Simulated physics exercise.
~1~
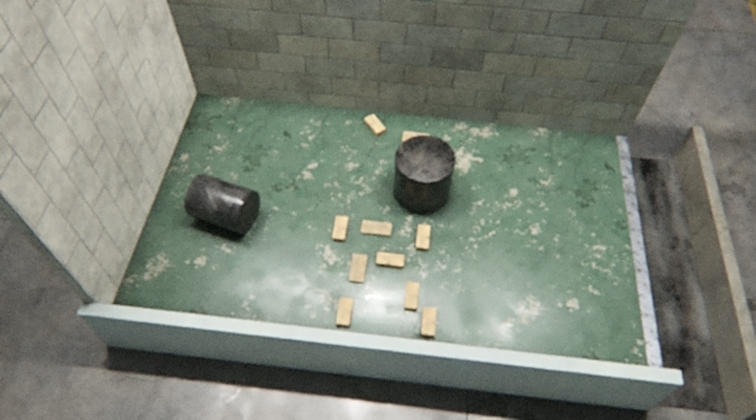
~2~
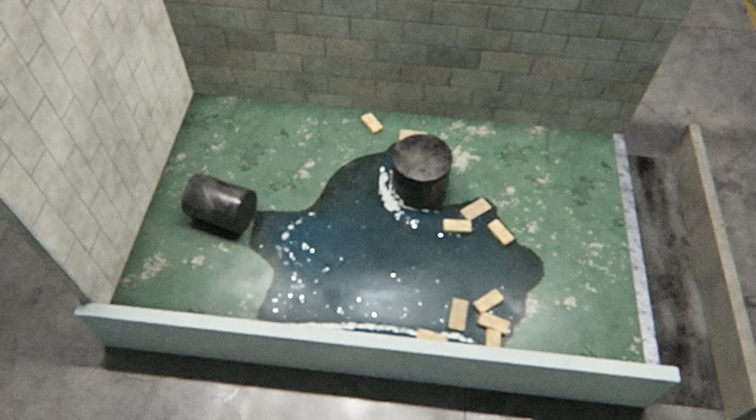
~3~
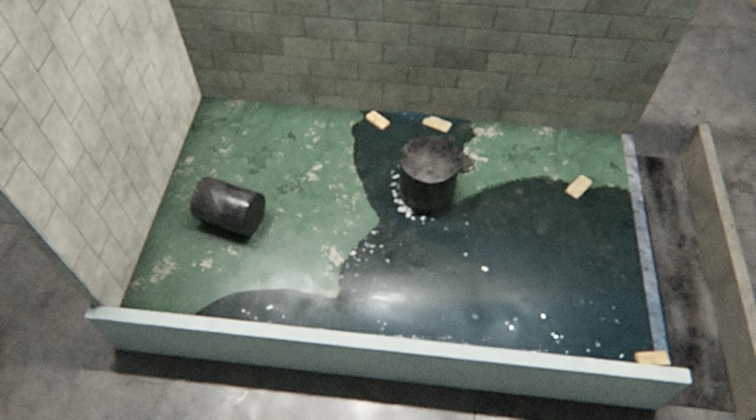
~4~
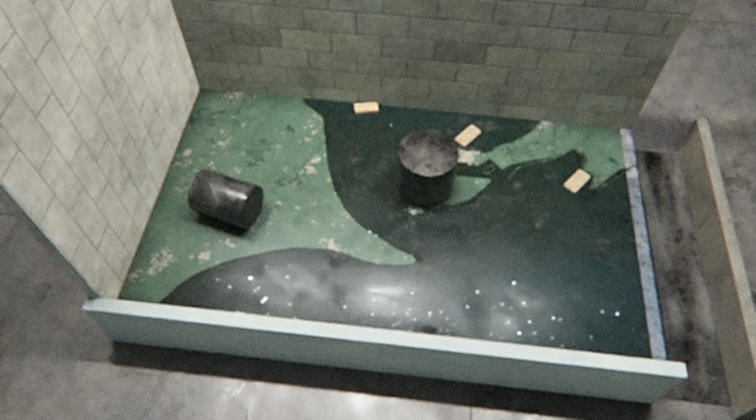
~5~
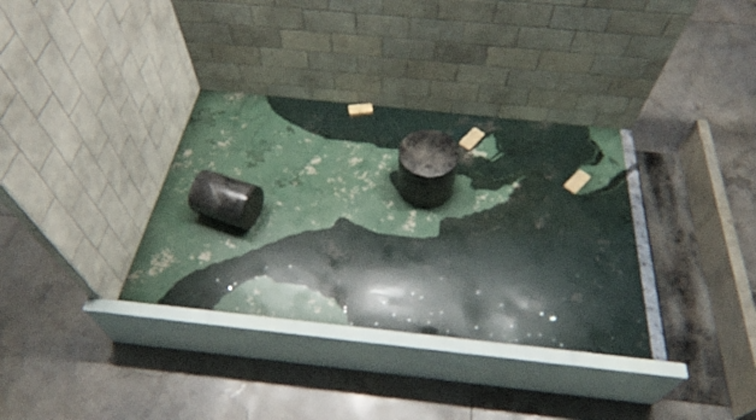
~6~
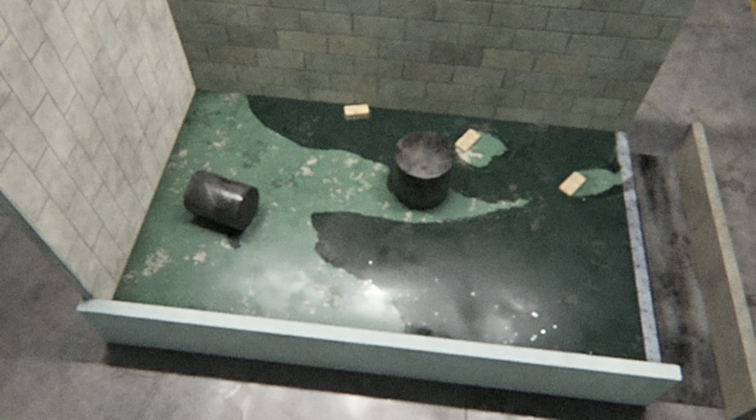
To begin with, a dark drum lies on its side at the left of a worn green floor, while another stands upright near the middle among scattered small tan blocks. Dark liquid then spreads across the floor around the upright drum, pushing the nearer blocks to the right and into loose clusters. As the pool widens to the right side, most blocks disappear from view, leaving a few near the back wall and right edge. The liquid next creeps along the back wall and thins at the front left. Finally, three blocks sit still among dark wet patches, and both drums remain in place.
